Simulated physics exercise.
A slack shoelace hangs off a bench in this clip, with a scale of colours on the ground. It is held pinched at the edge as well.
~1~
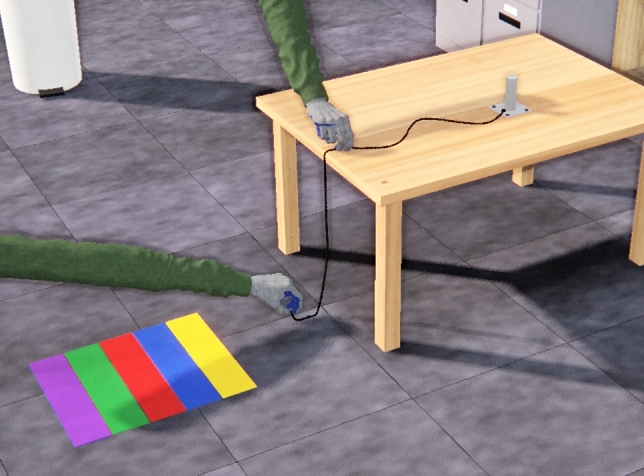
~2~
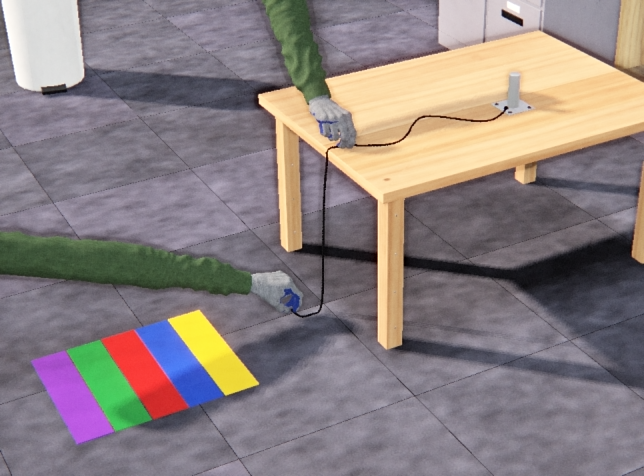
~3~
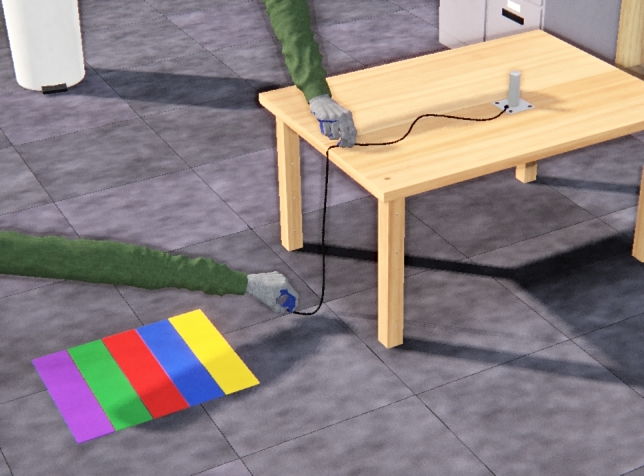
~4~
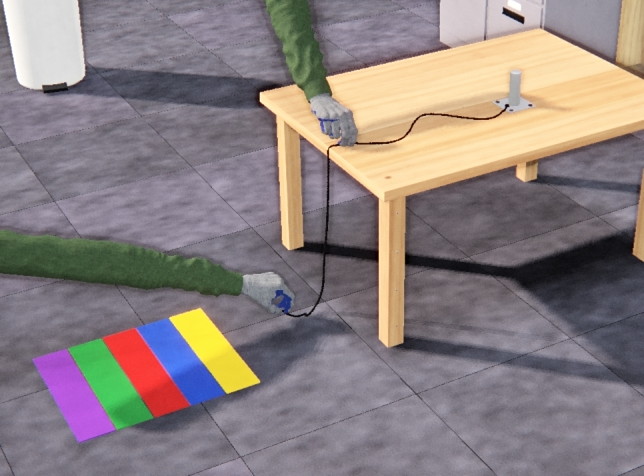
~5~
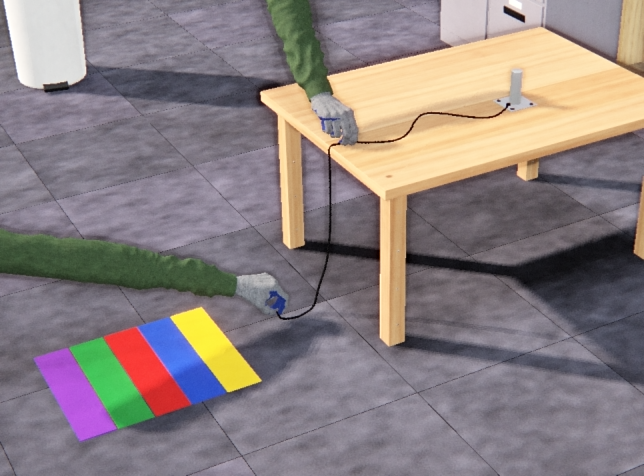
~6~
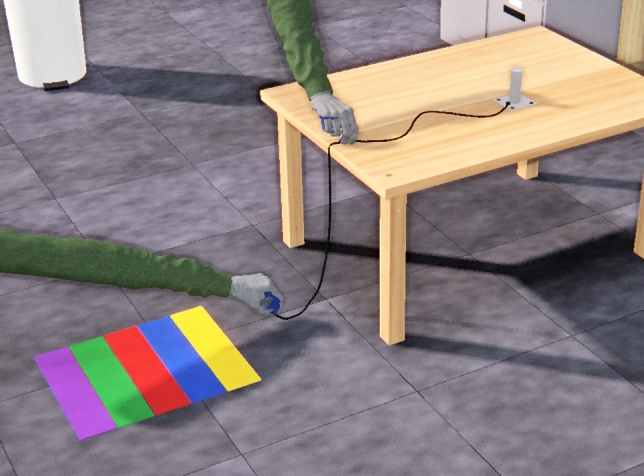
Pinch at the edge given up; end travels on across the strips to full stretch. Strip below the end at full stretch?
Red.
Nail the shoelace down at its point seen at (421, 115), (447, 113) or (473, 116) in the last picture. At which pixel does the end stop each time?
First (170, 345), next (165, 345), last (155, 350).
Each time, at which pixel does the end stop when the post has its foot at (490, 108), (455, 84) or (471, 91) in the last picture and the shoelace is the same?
Somewhere near (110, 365), (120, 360) and (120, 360), in that order.
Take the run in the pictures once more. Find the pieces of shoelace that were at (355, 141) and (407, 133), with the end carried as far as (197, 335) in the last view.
Taking them in turn, (328, 161) and then (374, 136).
Soon after, end near (197, 336); over yellow.
Then, end near (164, 346); over blue.
At full stretch, end near (144, 352); over red. It halts on the red strip.
